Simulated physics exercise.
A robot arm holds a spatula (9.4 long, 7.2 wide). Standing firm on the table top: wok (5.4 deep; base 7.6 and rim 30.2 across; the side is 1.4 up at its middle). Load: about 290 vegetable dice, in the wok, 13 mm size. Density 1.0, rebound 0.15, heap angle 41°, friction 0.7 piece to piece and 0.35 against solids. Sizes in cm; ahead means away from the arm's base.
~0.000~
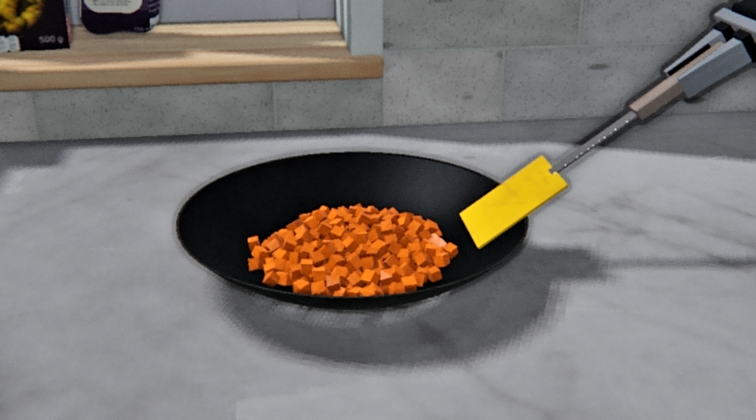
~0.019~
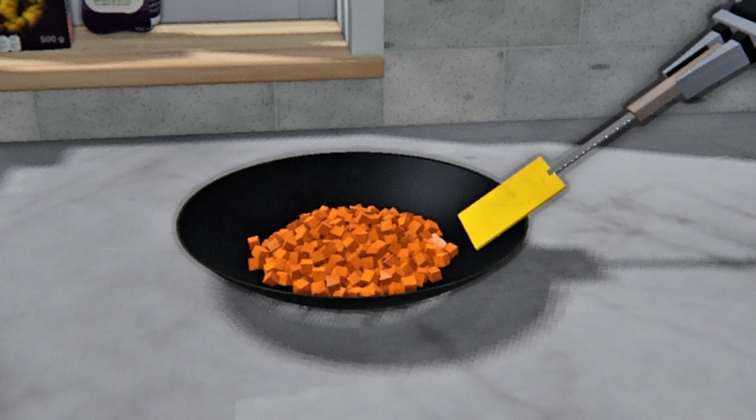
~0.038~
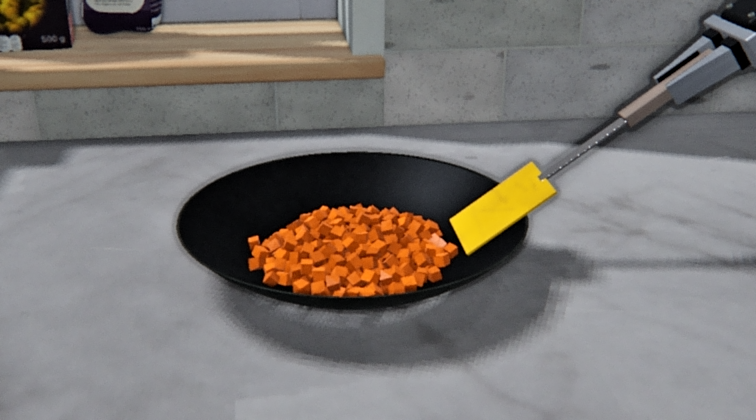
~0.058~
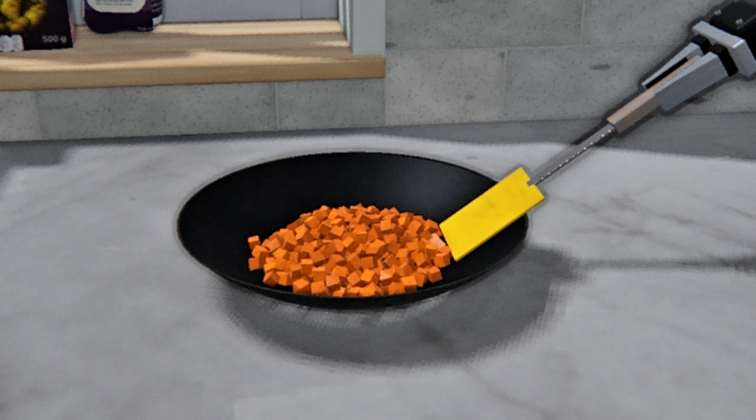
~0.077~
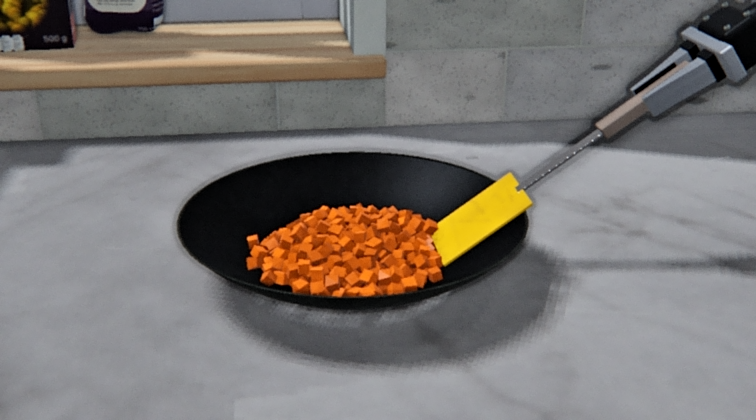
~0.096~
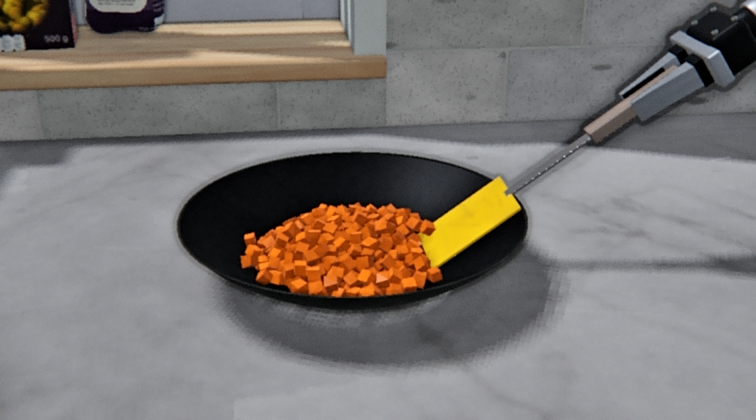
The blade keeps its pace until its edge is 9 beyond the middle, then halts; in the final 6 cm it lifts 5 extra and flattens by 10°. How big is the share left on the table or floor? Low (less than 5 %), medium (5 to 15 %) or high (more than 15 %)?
Answer: Medium; 5 to 15 % of the vegetable dice finish on the table or floor.
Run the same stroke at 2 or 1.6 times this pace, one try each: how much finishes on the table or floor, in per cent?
About 25 and 20 per cent.
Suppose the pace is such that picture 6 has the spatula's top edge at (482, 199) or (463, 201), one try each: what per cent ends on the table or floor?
Some 25 and 30 per cent.
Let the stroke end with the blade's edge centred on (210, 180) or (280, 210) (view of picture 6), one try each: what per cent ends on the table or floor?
About 35 and 0 per cent.
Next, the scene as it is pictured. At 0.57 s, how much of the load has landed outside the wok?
About 8 per cent.
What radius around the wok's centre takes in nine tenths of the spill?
Some 25 cm.
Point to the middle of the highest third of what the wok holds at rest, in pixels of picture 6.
At about (236, 237).
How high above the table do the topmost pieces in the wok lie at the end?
About 6.5 cm.
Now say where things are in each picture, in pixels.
In the first picture, spatula top edge at (555, 170), sloping 36°; upper third of the load around (354, 240), from x 255 to 450, top at y 210; 286 in the wok.
In the second picture, spatula top edge at (553, 172), sloping 36°; upper third of the load around (354, 239), from x 255 to 450, top at y 210.
In the third picture, spatula top edge at (544, 177), sloping 36°; upper third of the load around (355, 239), from x 255 to 450, top at y 210.
In the fourth picture, spatula top edge at (533, 183), sloping 36°; upper third of the load around (355, 239), from x 255 to 445, top at y 210.
In the fifth picture, spatula top edge at (521, 188), sloping 36°; upper third of the load around (351, 239), from x 255 to 435, top at y 210.
In the sixth picture, spatula top edge at (510, 192), sloping 36°; upper third of the load around (346, 238), from x 250 to 435, top at y 210; 286 in the wok.
By 0.21 s, sloping 36°, highest piece 5 above the table; 286 in the wok.
By 0.32 s, sloping 33°, highest piece 7 above the table; 280 in the wok, 6 on the blade or in flight.
By 0.57 s, sloping 26°, highest piece 8 above the table; 260 in the wok, 23 on the table or floor, 3 on the blade or in flight.
By 1.62 s, sloping 26°, highest piece 6 above the table; 260 in the wok, 26 on the table or floor.
Final count, 260 in the wok, 26 on the table or floor. That is 9 % on the table or floor.
